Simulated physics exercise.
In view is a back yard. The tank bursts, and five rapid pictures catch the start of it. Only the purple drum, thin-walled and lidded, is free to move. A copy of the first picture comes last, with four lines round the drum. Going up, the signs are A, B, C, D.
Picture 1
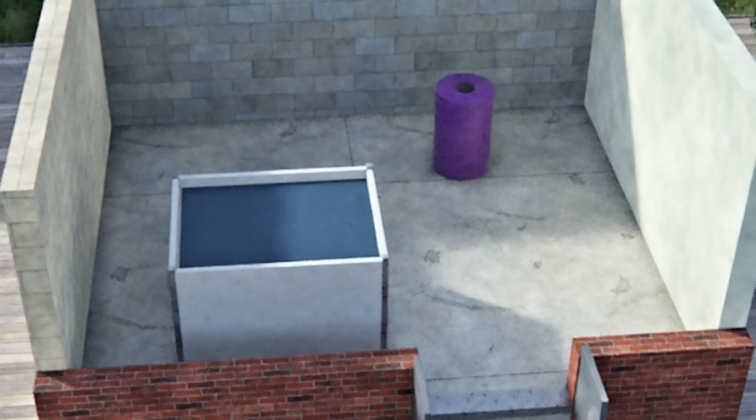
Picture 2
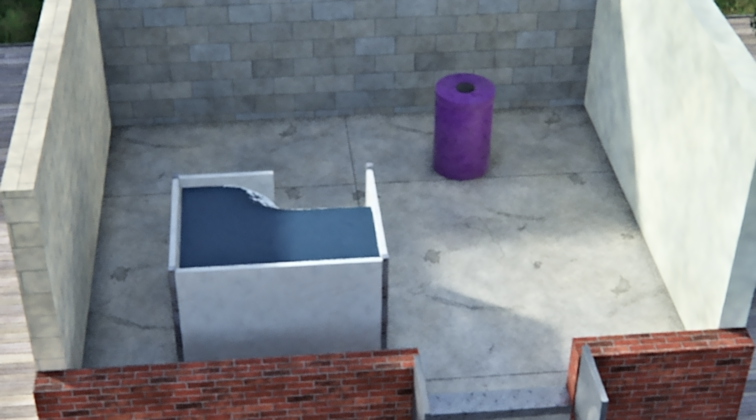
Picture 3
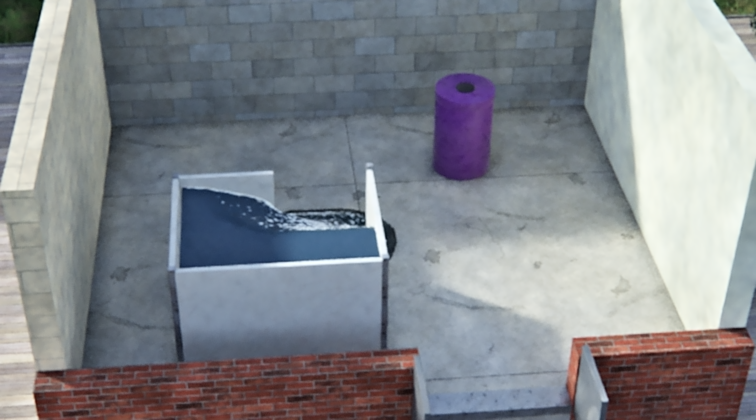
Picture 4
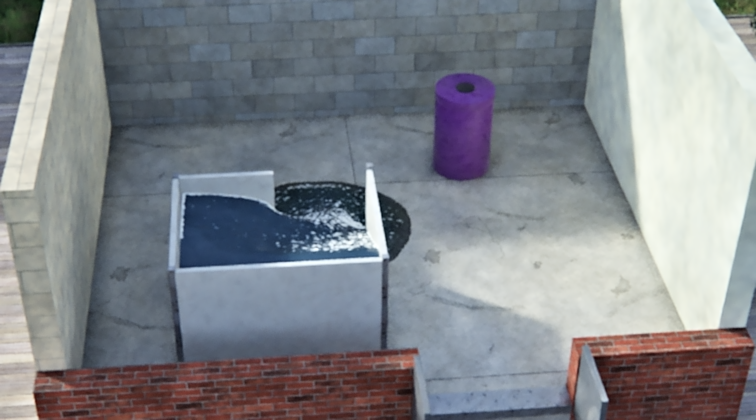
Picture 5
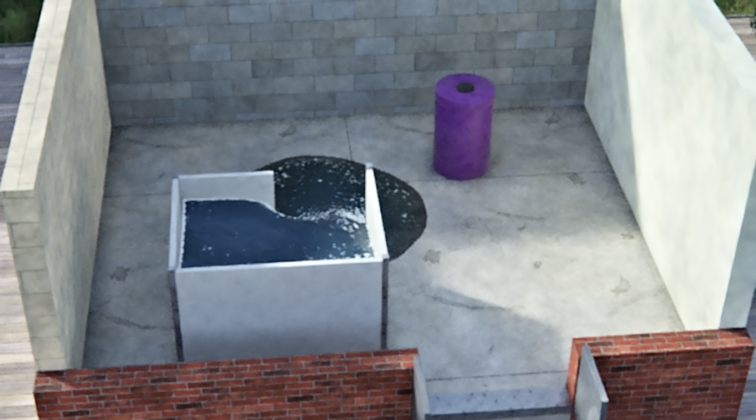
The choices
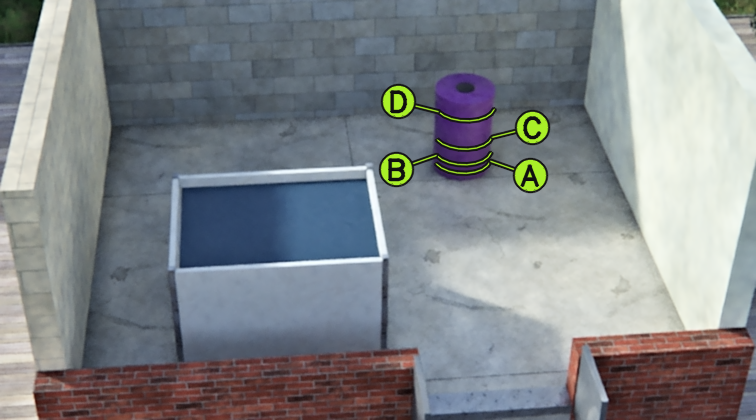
Dark water sits level in a white-walled tank in a walled back yard, then drops away at the back as part of the rear wall disappears. It pours through the gap and spreads over the concrete behind and to the right of the tank in a widening dark pool, while the purple drum stands still.
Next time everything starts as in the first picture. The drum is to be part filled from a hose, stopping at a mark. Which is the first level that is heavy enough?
The limit is C.
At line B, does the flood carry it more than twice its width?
No.
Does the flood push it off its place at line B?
Yes, it does.
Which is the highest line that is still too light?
B.
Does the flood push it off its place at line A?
Yes, that goes wrong.
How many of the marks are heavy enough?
Two.
On the marked copy, A at (466, 173); B at (466, 164); C at (467, 149); D at (469, 120); from the bottom up A, B, C, D.
With A, it is pushed about 4 times its own width away.
With B, it is pushed about its own width away.
With C, it does not move.
With D, it does not move.
